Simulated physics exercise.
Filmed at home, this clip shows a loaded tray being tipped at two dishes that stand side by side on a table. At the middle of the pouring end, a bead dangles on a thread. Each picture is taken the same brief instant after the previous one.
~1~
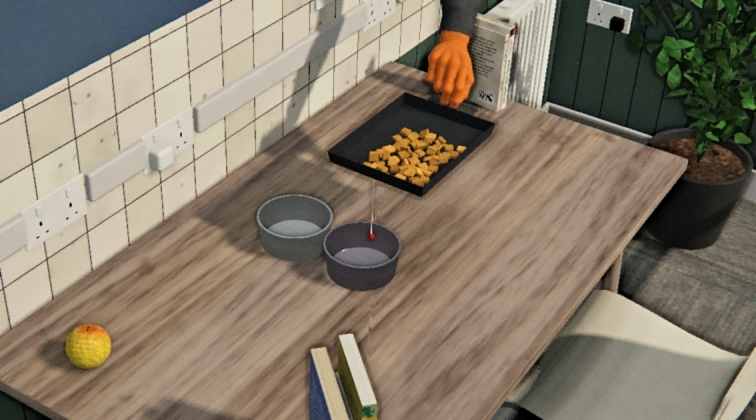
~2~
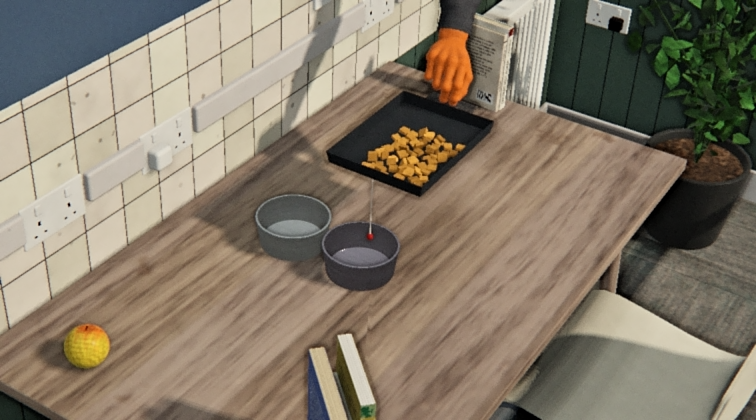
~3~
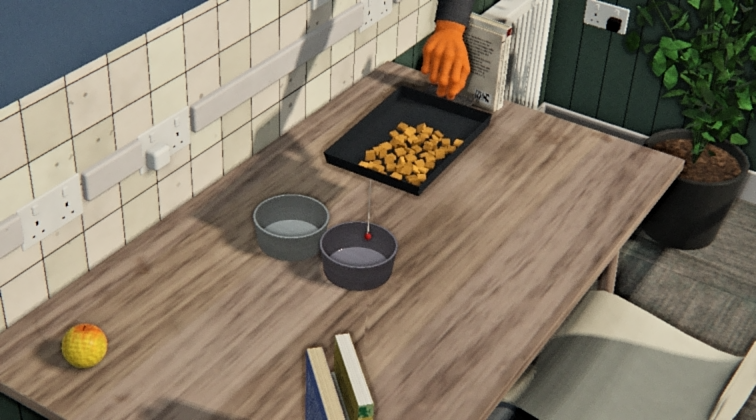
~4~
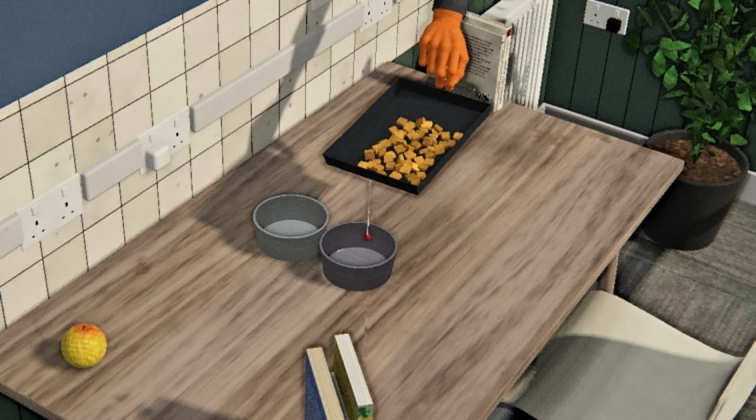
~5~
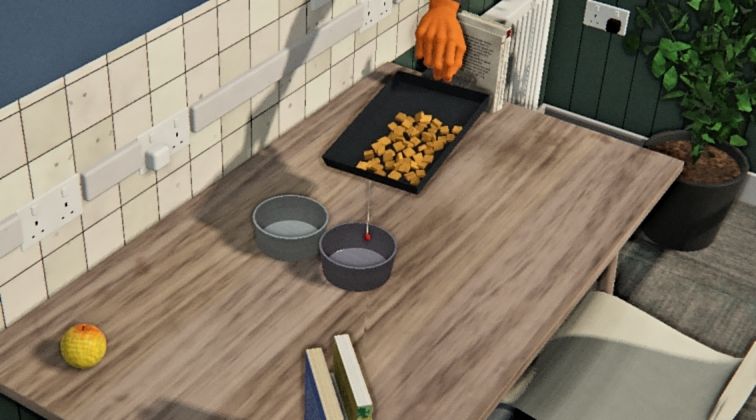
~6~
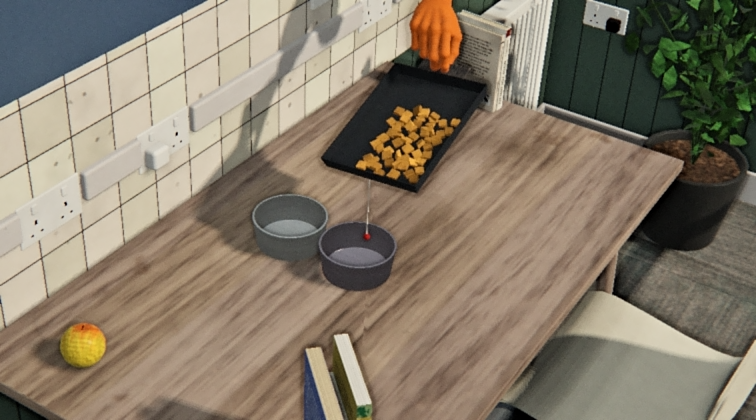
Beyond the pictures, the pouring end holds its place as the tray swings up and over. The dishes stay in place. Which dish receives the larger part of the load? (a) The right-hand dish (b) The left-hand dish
Option a: The right-hand dish.
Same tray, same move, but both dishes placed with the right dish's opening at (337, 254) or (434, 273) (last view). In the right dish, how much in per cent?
It works out to 80 percent and then 0 percent.
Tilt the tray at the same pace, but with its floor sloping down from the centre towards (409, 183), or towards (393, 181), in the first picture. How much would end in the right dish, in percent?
Shares: About 0 in a hundred, then about 20 in a hundred.
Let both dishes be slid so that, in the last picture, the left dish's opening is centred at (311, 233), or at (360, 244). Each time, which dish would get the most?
With the dishes at the first place it's the left-side dish, and at the second it's the left-side dish.
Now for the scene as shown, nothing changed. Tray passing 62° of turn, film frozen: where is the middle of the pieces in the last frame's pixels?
Roughly at (367, 155).
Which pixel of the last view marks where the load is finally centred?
I'd mark it at roughly (332, 270).
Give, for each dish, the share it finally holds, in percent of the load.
Per hundred pieces: Left dish roughly 10, right dish roughly 50.
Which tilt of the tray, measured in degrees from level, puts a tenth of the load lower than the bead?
I'd put it at about 85 degrees.
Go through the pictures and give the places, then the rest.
The first picture shows corners of the pouring end (331, 151) and (422, 186), level; middle of the load (413, 154), cereal squares; left dish (273, 244); right dish (341, 273); bead on its thread (371, 237).
The second picture shows corners of the pouring end (329, 151) and (421, 185), level; middle of the load (411, 153).
The third picture shows corners of the pouring end (327, 152) and (418, 185), tipped barely, lowest at the left corner; middle of the load (409, 151).
The fourth picture shows corners of the pouring end (326, 154) and (417, 185), tipped a little, lowest at the left corner; middle of the load (409, 147).
The fifth picture shows corners of the pouring end (325, 156) and (416, 185), tipped a little, lowest at the left corner; middle of the load (408, 144).
The sixth picture shows corners of the pouring end (324, 157) and (414, 184), tipped clearly, lowest at the left corner; middle of the load (406, 140); left dish (268, 243); right dish (336, 273).
Just after the last frame, tray tipped steeply; every one on the tray.
A moment on, tray tipped right over; the larger part on the tray; about a tenth in the right dish; just a few in the left dish; about a tenth outside both; just a few in the air.
Further on, tray tipped past a quarter turn; roughly half in the right dish; about a tenth in the left dish; roughly a third outside both; just a few in the air.
When it is over, tray tipped past a quarter turn; roughly half in the right dish; about a tenth in the left dish; roughly half outside both; just a few in the air.
